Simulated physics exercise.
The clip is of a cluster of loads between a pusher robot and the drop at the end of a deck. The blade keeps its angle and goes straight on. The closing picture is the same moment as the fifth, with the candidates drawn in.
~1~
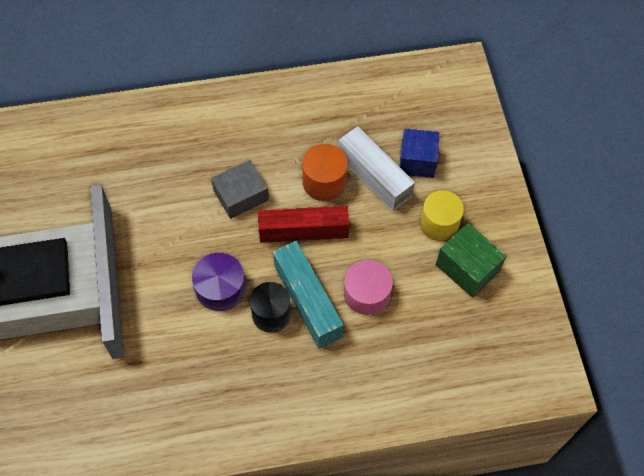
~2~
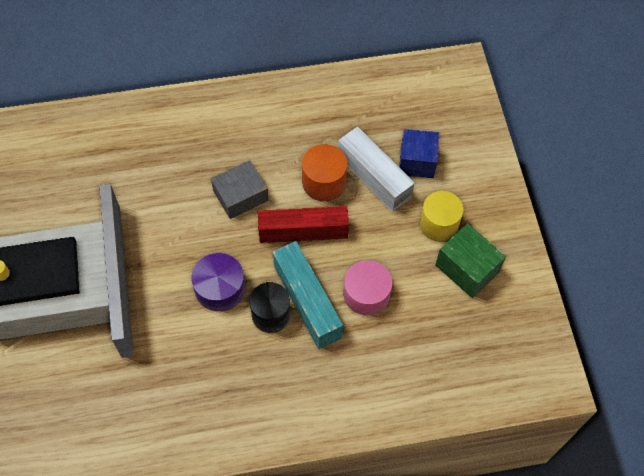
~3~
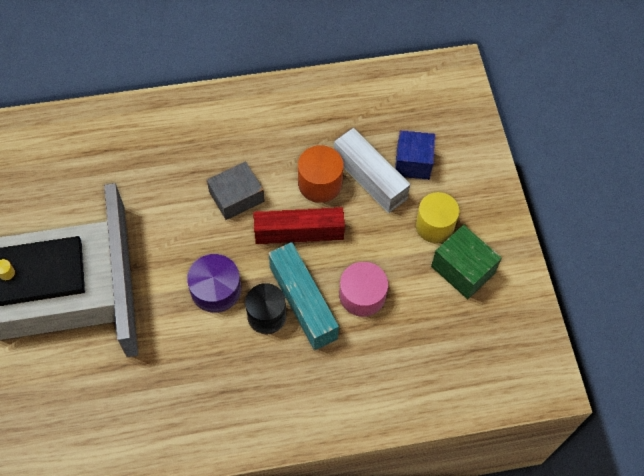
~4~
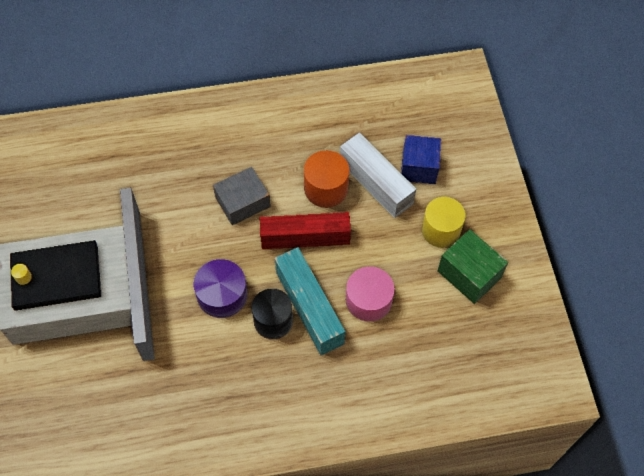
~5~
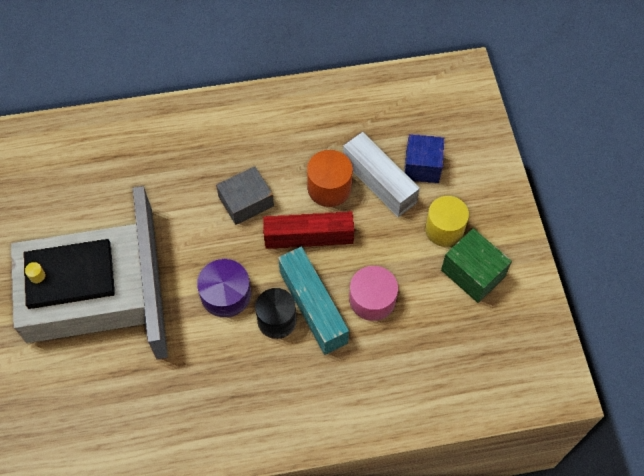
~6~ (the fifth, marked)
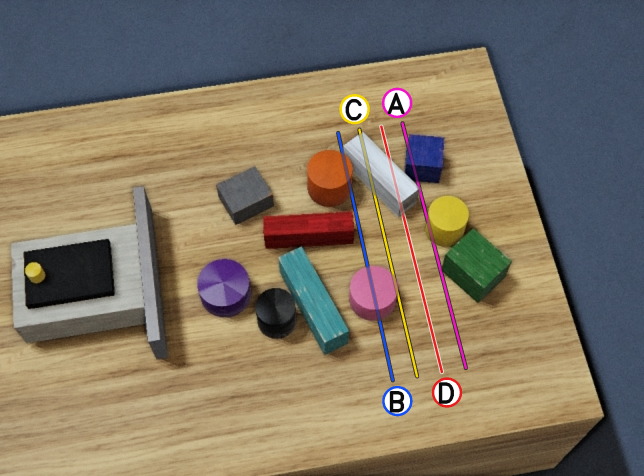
At first, a grey pusher robot sits partly in view at the left of a wooden deck, facing a cluster of coloured blocks and cylinders. It then rolls a short way right, its yellow knob coming into view, and draws nearer the purple canister, while the loads stay where they are.
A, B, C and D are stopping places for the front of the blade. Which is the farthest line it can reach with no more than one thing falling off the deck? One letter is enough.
No second one falls up to A.
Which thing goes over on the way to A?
The blue crate.
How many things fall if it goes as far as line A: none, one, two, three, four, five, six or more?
By then, one.
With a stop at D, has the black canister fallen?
No.
On the copy, A at (432, 238); B at (364, 248); C at (386, 245); D at (410, 241).
On A. First, robot (181, 255); black canister (288, 316); turquoise bar (327, 297).
Then, robot (285, 239); blue crate (469, 152); green crate (486, 263).
Finally, robot (365, 226); blue crate over the edge; white stick (514, 152); one fallen.
By contrast, B is within the limit but short; C is within the limit but short; D is within the limit but short.
